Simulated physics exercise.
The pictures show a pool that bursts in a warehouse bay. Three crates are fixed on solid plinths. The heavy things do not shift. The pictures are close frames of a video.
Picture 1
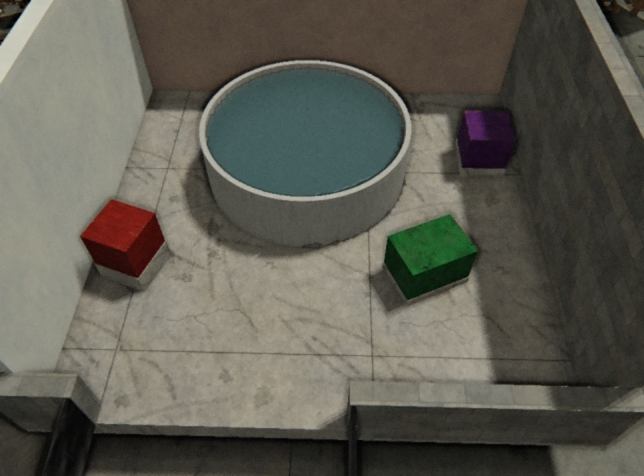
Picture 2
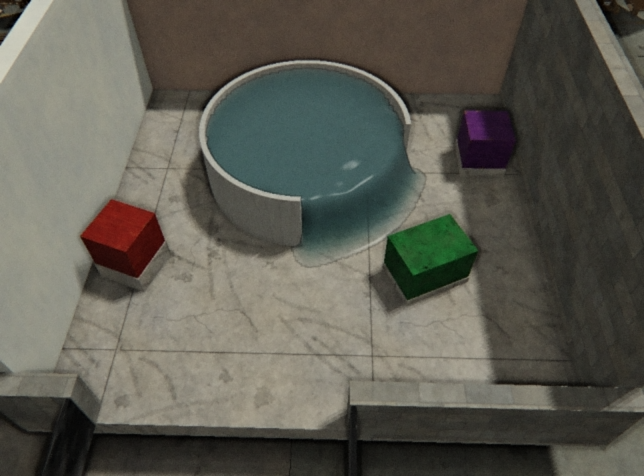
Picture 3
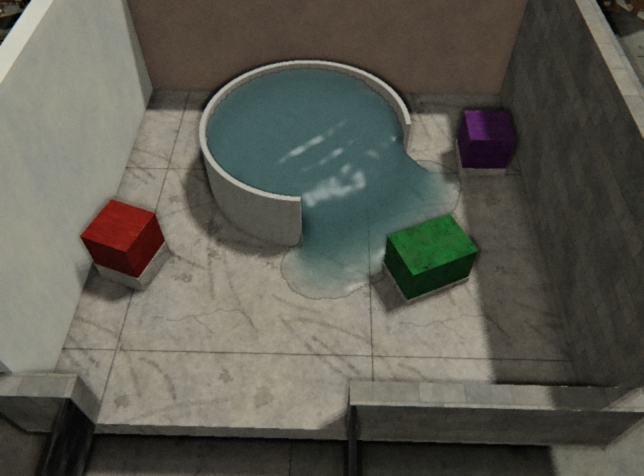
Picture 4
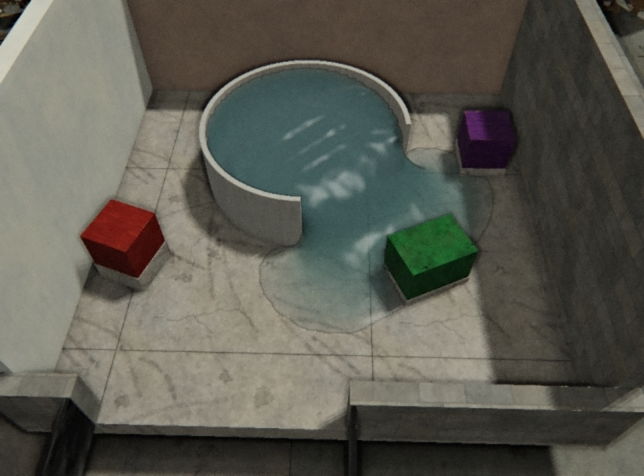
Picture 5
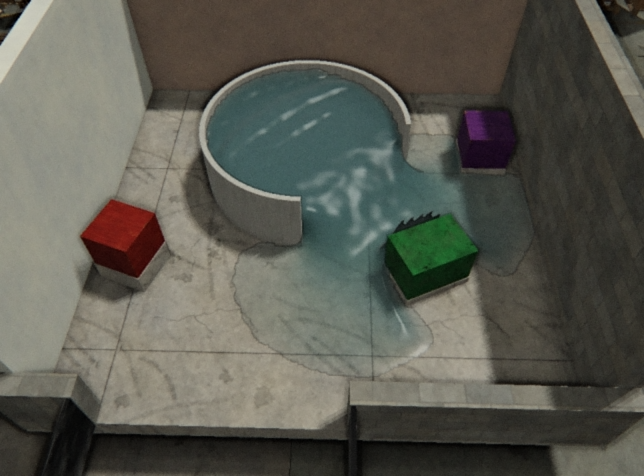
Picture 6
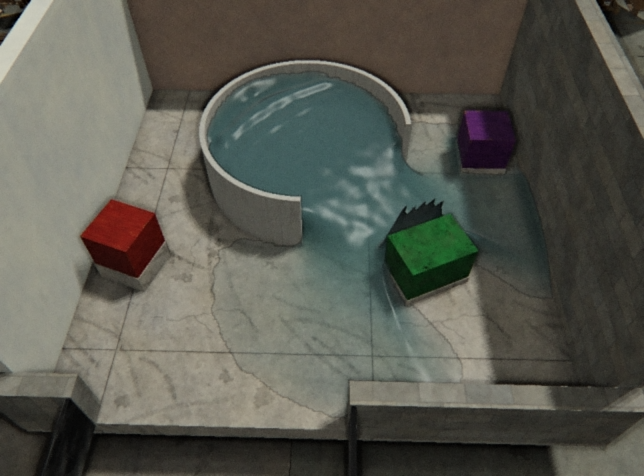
Water pouring through a gap in a round tank and spreading across a walled floor, around green and purple blocks.
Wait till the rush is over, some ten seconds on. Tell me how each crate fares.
In the end: The green crate gets wet; the purple crate gets wet; the red crate stays dry.
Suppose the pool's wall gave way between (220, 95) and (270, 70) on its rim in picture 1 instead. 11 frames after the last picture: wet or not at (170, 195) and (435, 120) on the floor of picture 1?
As listed: Flooded, flooded.
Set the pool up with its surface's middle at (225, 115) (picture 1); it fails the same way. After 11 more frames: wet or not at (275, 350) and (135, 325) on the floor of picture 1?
As listed: Awash, clear.
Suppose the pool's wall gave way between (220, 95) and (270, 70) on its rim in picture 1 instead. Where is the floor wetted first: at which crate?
First comes the crate marked red.
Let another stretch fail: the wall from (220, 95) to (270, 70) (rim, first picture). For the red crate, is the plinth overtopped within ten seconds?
My reading: The red one takes water.
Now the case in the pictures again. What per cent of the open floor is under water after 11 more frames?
About 50 per cent.
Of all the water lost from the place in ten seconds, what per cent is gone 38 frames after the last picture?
Close to 65 %.
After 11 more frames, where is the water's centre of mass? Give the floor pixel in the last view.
I would point to (377, 222).
A moment on, water covers 45 % of the floor; the green crate water round its plinth, the purple crate water round its plinth, the red crate water round its plinth.
Next, water covers 50 % of the floor; the green crate water round its plinth, the purple crate water round its plinth, the red crate water round its plinth.
Then, water covers 65 % of the floor; the green crate water round its plinth, the purple crate water round its plinth, the red crate water round its plinth.
Later, water covers 100 % of the floor; the green crate water round its plinth, the purple crate water round its plinth, the red crate water round its plinth.
In the end, water covers 100 % of the floor; the green crate was topped, the purple crate was topped, the red crate stayed above the water.
